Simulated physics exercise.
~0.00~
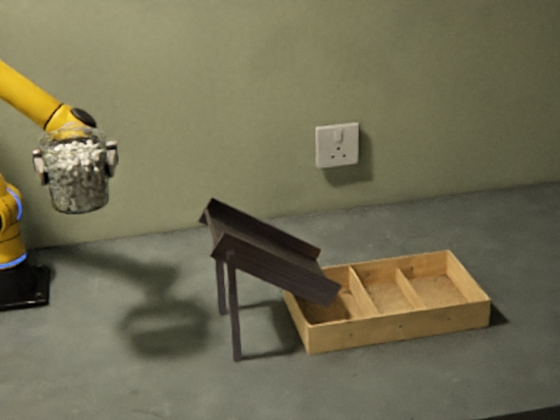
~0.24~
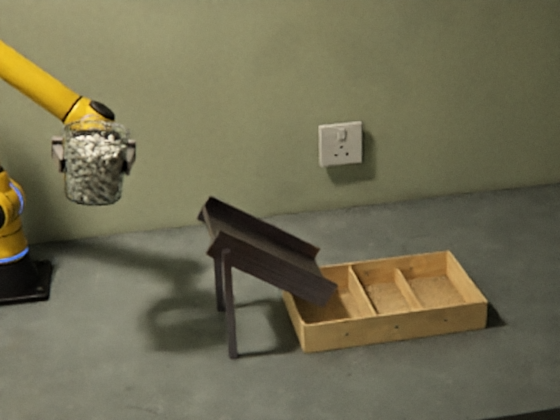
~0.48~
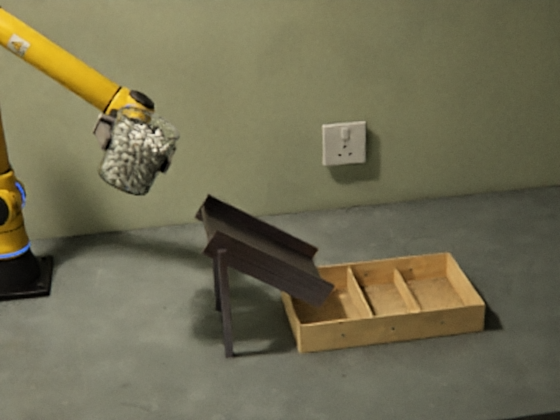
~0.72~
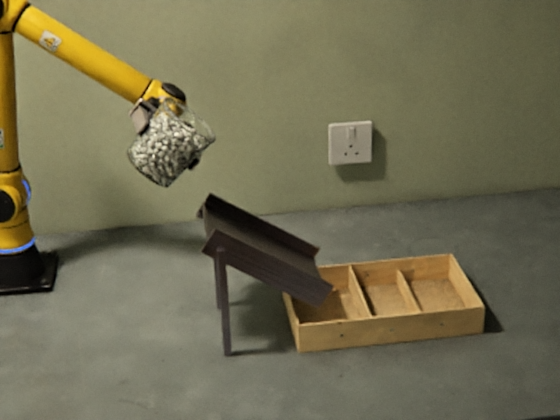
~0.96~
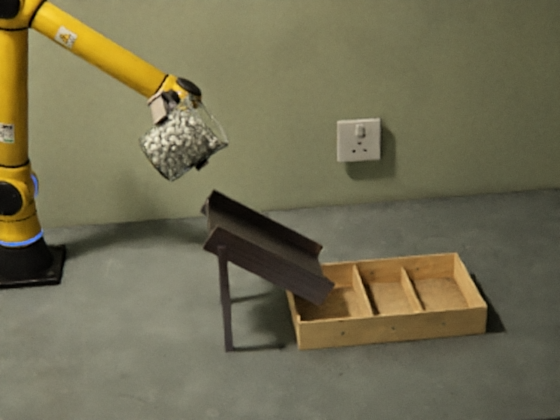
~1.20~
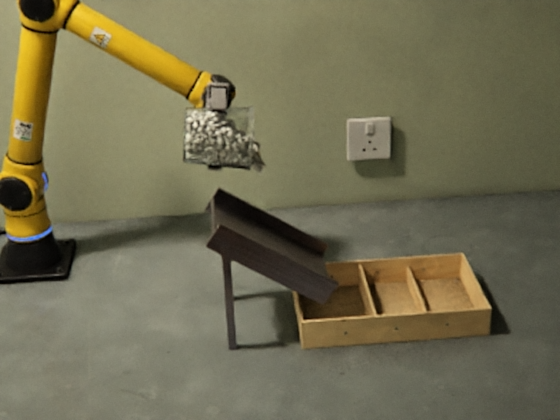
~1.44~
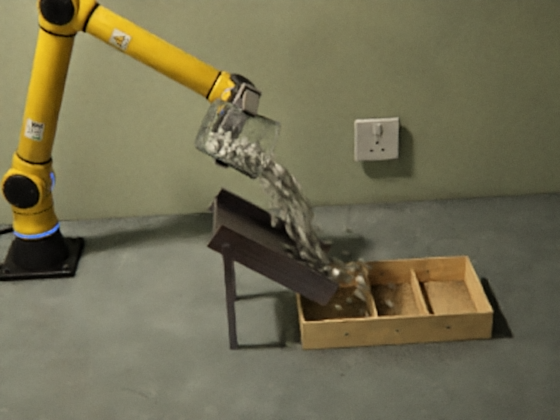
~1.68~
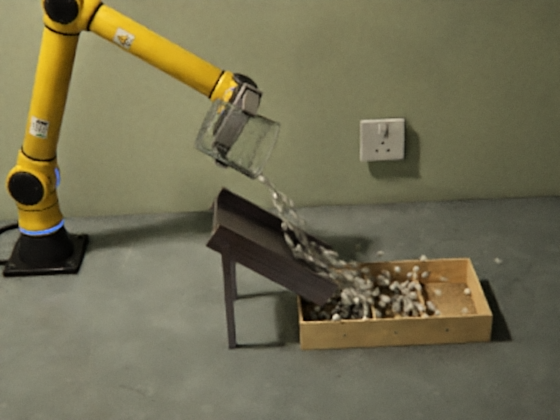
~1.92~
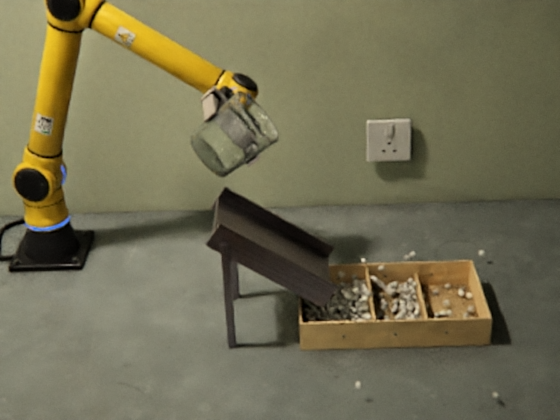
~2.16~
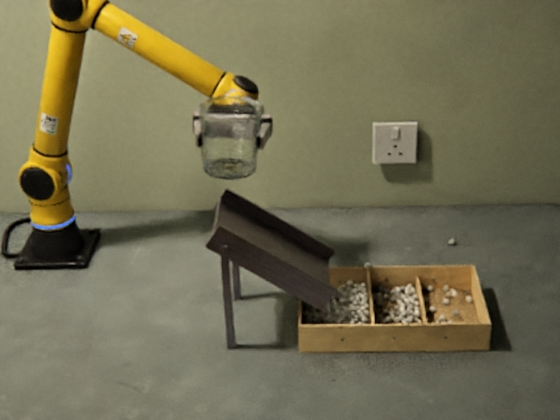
On a grey tabletop, a yellow robot arm tips pale pieces down a dark chute into a divided wooden box, then rights the emptied clear cup.
